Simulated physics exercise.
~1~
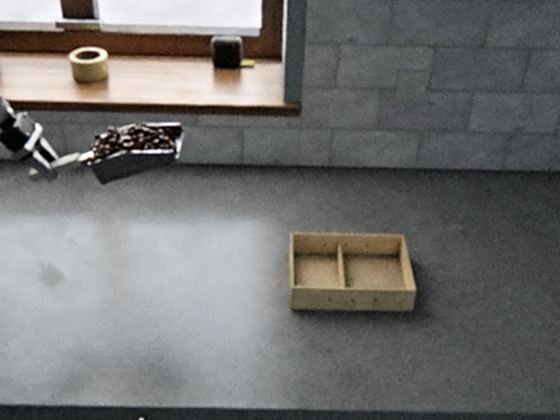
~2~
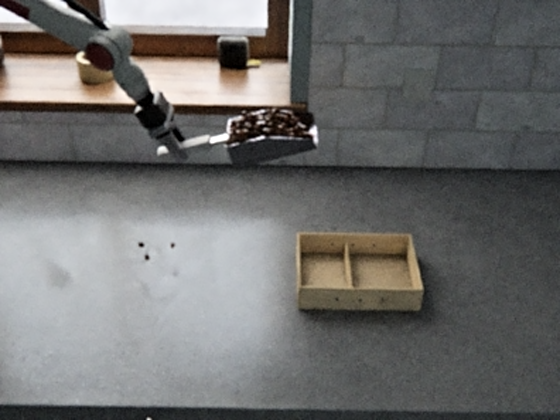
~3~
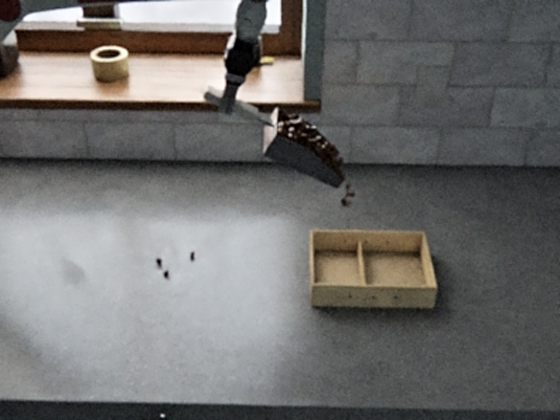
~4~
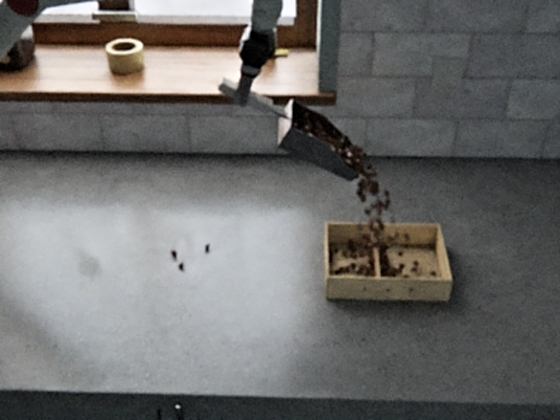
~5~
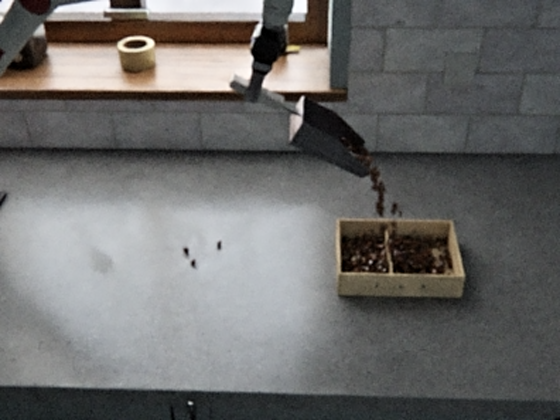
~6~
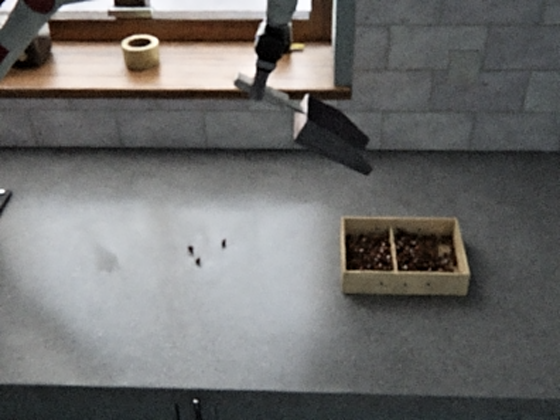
A robotic arm moves a scoop of brown pellets right and empties it into a divided wooden tray.
